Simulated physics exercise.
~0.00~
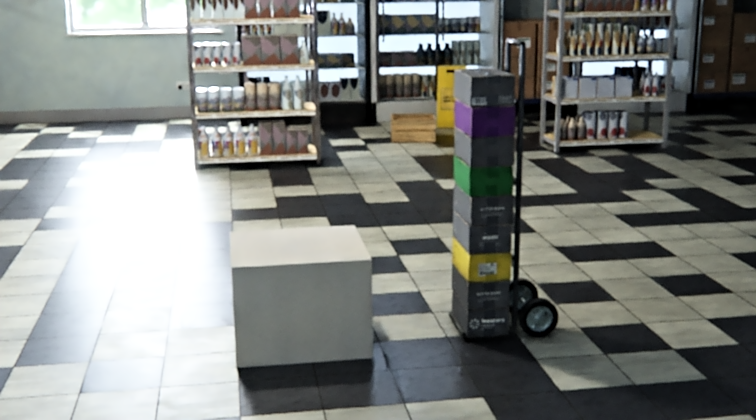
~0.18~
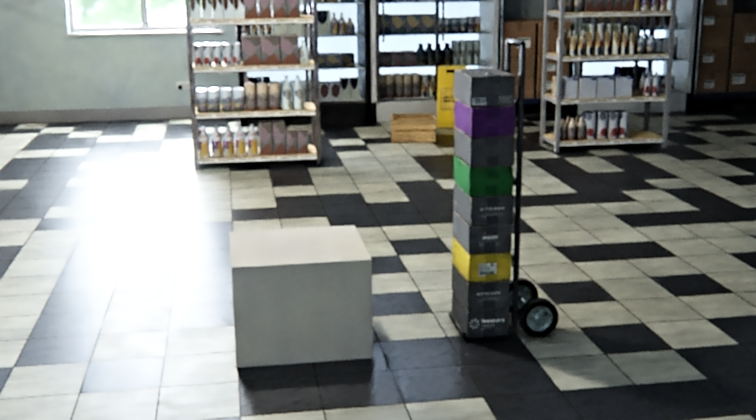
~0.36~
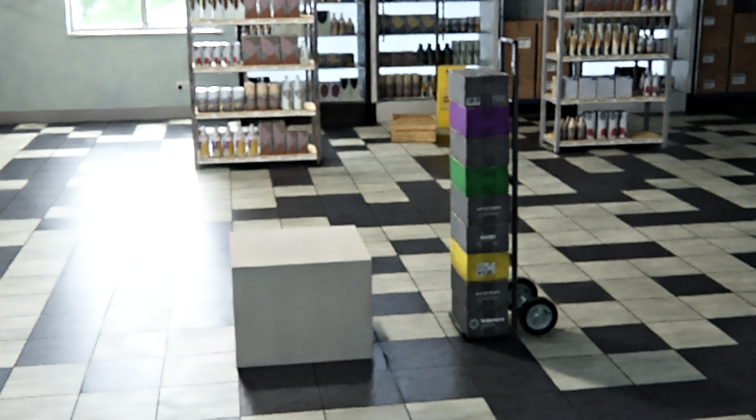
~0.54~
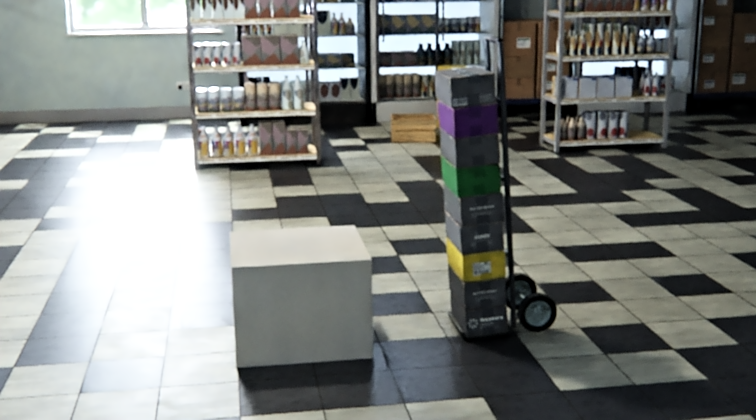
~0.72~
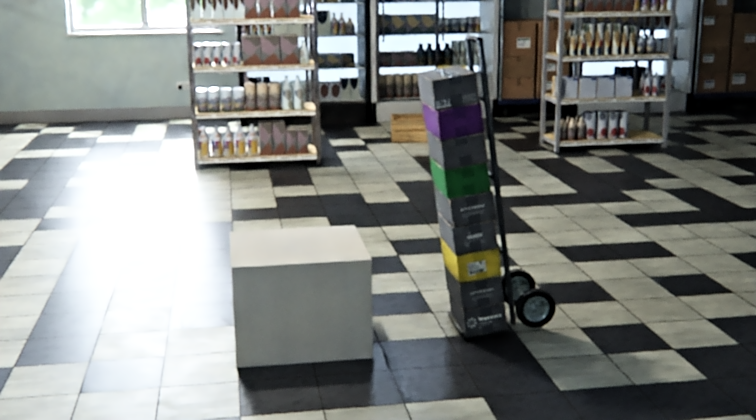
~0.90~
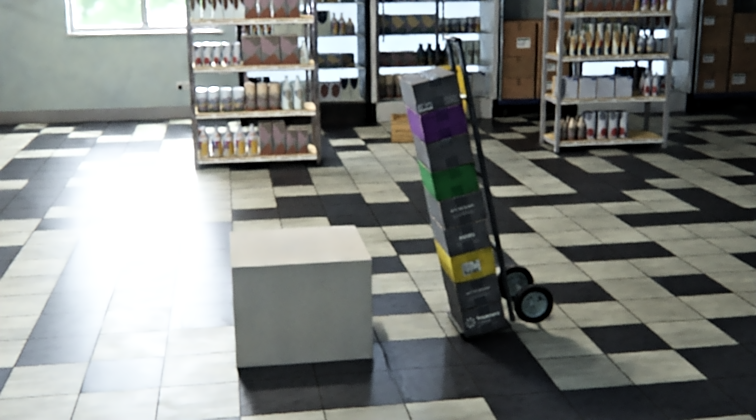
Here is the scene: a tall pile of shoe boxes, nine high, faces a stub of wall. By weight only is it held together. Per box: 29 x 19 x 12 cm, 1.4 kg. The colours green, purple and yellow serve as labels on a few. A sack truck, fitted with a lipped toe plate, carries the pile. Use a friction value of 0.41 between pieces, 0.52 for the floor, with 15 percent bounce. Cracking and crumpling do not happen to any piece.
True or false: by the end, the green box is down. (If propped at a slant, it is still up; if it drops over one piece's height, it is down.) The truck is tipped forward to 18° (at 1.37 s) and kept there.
True.
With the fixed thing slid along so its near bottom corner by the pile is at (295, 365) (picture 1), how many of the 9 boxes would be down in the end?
In that setup, 7.
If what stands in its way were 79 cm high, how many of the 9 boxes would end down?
Result - 1.
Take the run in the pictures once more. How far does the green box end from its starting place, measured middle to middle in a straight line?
It ends around 66 cm from its start.
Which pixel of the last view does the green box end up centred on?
Close to (337, 222).
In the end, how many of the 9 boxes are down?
Count: 5.
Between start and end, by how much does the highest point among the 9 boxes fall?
By about 52 cm, start to end.
By 1.28 s, none of the 9 boxes down, 9 disturbed; green box tilted 28°; purple box tilted 28°, 6 cm lower.
By 1.68 s, 5 of the 9 boxes down; green box on its side; purple box on its side.
When it is over (3.3 s), 5 of the 9 boxes down; green box on its side; purple box upside down; yellow box tilted 53°, 9 cm lower. In pixels of the last frame, middles, green box near (337, 222), purple box near (140, 336).
